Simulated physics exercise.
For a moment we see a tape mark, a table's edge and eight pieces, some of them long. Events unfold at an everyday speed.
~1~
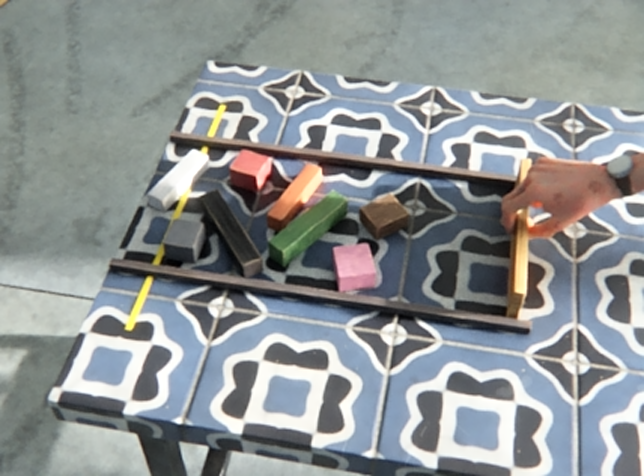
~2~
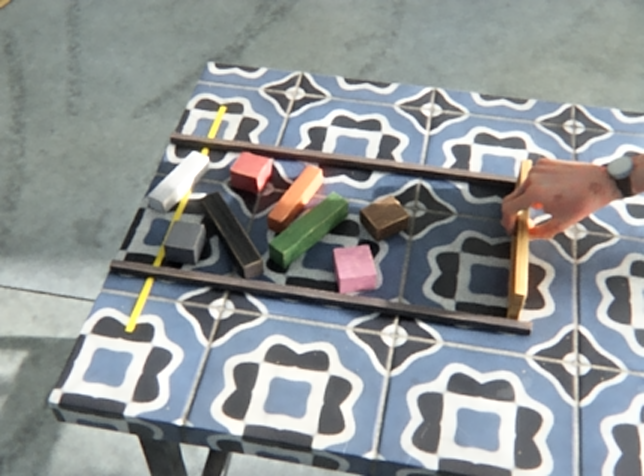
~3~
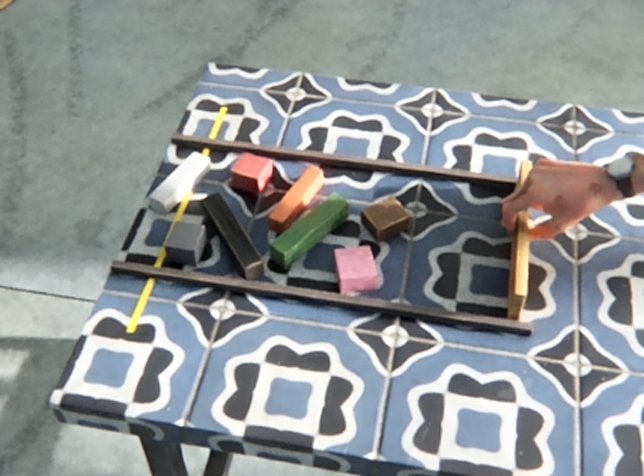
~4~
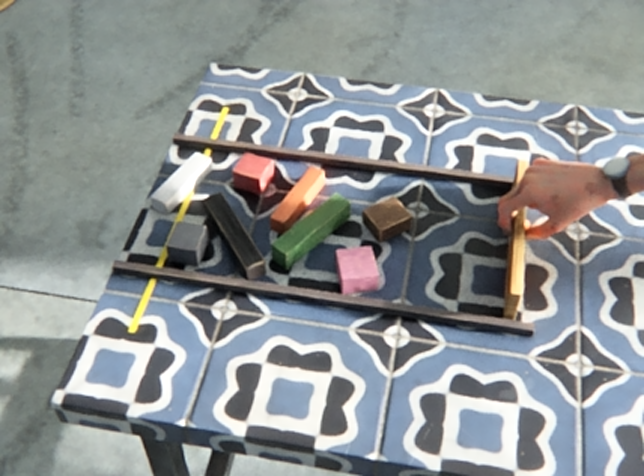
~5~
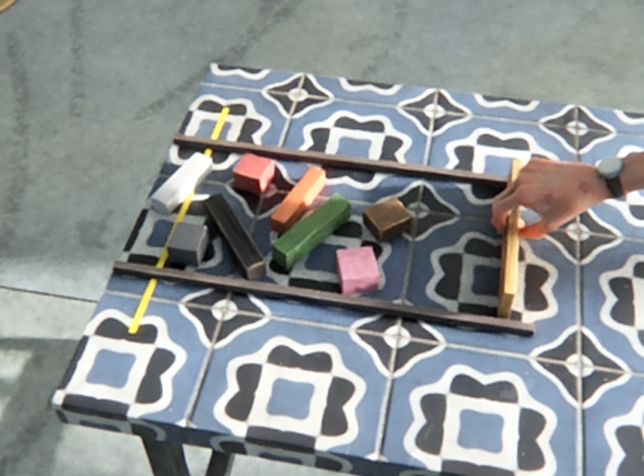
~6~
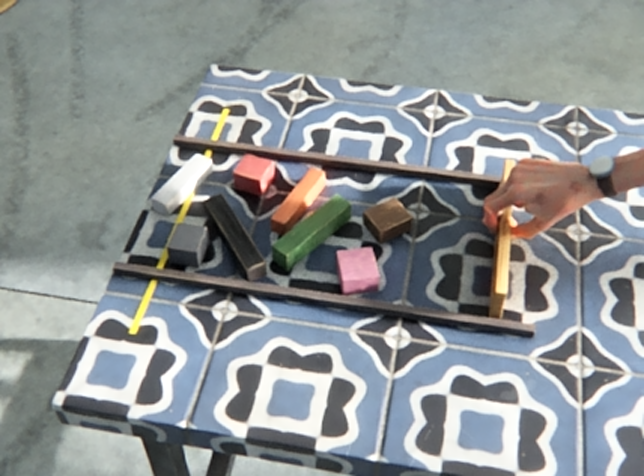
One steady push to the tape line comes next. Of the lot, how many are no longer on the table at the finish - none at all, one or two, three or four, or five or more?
By the finish, five or more are off it.
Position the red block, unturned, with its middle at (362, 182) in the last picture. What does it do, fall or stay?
Lab note: Started there, it remains on top.
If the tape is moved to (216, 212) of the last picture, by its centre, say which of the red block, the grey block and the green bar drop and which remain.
The red block topples off; the grey block topples off; and the green bar stays put.
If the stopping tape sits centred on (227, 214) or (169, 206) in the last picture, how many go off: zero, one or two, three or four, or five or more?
Going one tape after another, I'd say either one or two for the first and at least five for the second.
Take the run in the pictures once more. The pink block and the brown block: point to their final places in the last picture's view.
(151, 238) and (168, 202), roughly.
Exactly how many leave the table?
The answer: 6 exactly.
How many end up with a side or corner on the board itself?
2 touch it.
Soon after, none off yet; white bar at rest near (183, 184); grey block at rest near (188, 245); red block at rest near (254, 175).
Then, none off yet; white bar at rest near (183, 184); grey block at rest near (188, 245); red block moving near (245, 172).
Further on, one off so far; white bar on its side near (134, 218); grey block moved well along near (121, 239); red block moved well along near (166, 161).
At rest, the number that fall off is five or more; fallen, green bar, orange bar, black stick, red block, grey block and white bar.
